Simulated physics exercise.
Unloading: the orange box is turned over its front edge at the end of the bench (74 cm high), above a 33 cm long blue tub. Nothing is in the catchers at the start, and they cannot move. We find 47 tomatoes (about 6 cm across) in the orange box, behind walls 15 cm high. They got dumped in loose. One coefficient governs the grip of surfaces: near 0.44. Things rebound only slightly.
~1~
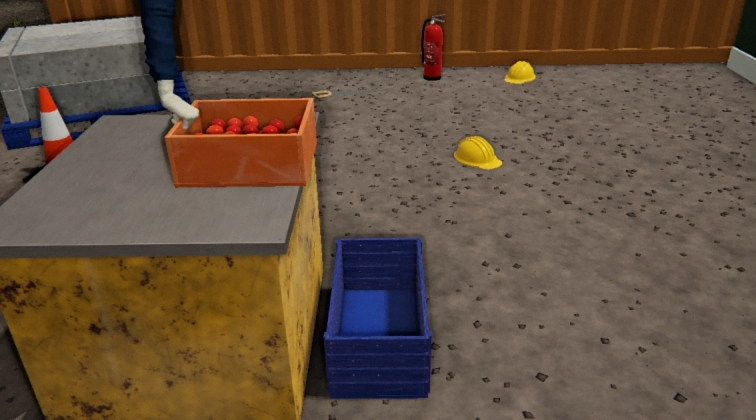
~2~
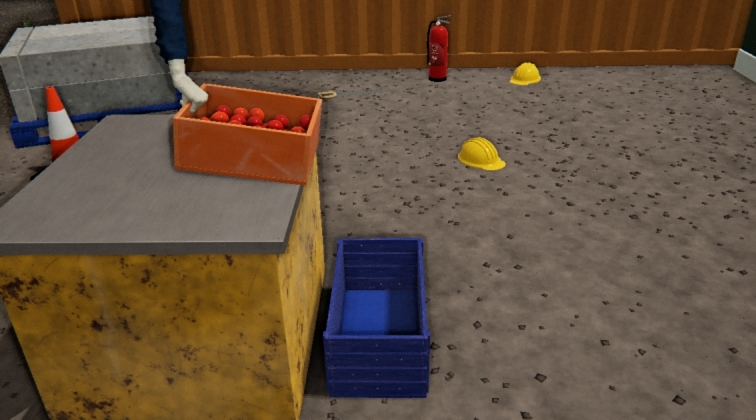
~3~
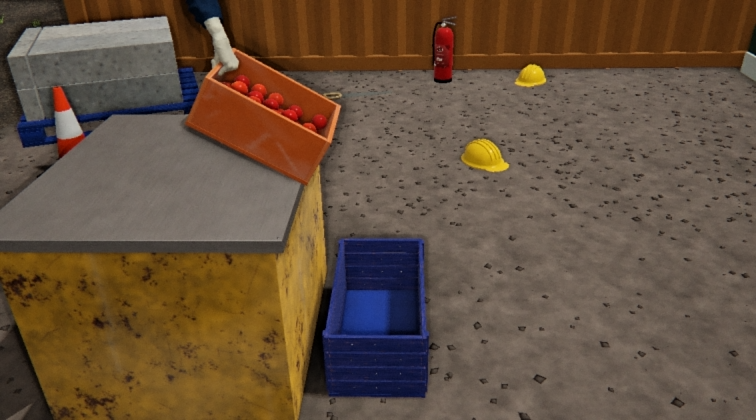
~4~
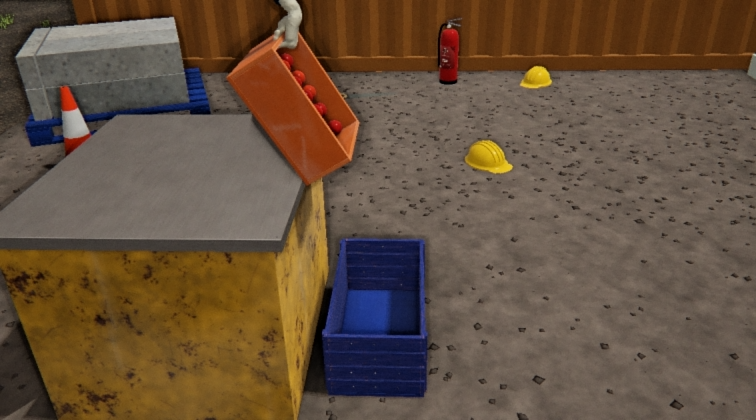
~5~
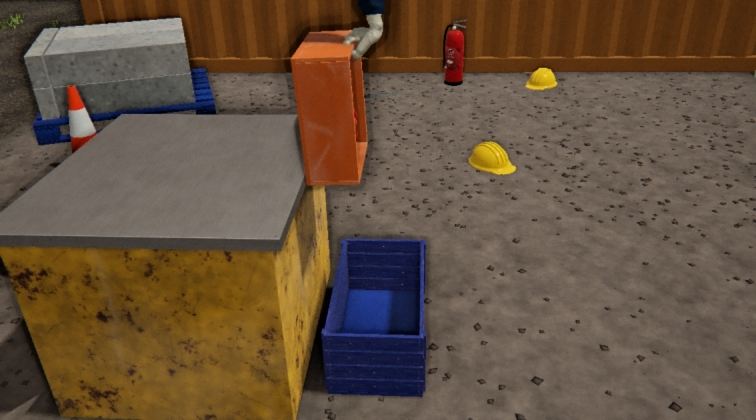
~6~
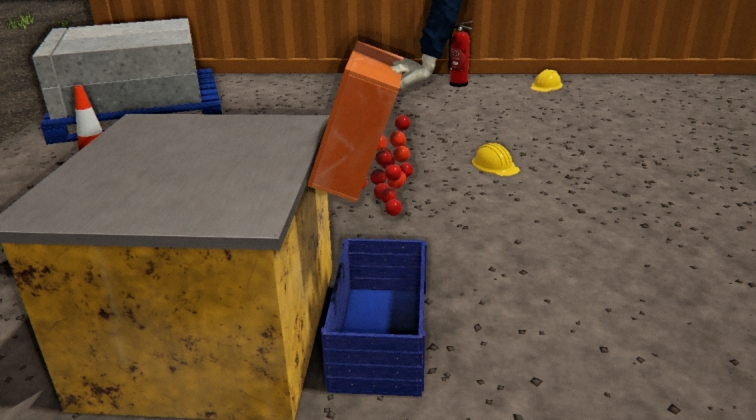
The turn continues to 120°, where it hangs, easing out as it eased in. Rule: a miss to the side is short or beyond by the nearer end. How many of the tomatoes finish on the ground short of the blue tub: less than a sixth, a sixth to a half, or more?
The part of the load on the ground short of the blue tub should be below a sixth.
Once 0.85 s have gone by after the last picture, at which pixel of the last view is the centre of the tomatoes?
The middle lies close to (492, 340).
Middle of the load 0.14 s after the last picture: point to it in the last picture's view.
Around (398, 189).
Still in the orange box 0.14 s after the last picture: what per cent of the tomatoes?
I'd say close to 30 per cent of it is still inside.
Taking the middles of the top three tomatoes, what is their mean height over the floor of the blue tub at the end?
5 cm or thereabouts.
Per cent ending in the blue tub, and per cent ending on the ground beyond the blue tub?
It works out to roughly 30 per cent and 70 per cent, in that order.
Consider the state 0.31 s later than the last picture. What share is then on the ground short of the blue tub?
Roughly 0 percent.
Then, 0.14 s after the last picture, tilt 120°; 13 still in the orange box and 34 in the air.
Then, 0.31 s after the last picture, tilt 120°; 7 in the blue tub, 14 on the ground beyond the blue tub and 26 in the air.
Then, 0.54 s after the last picture, tilt 120°; 14 in the blue tub, 27 on the ground beyond the blue tub and 6 in the air.
Outcome (0.85 s after the last picture), 14 in the blue tub and 33 on the ground beyond the blue tub. Asked share, 0 of 47, 0 per cent.
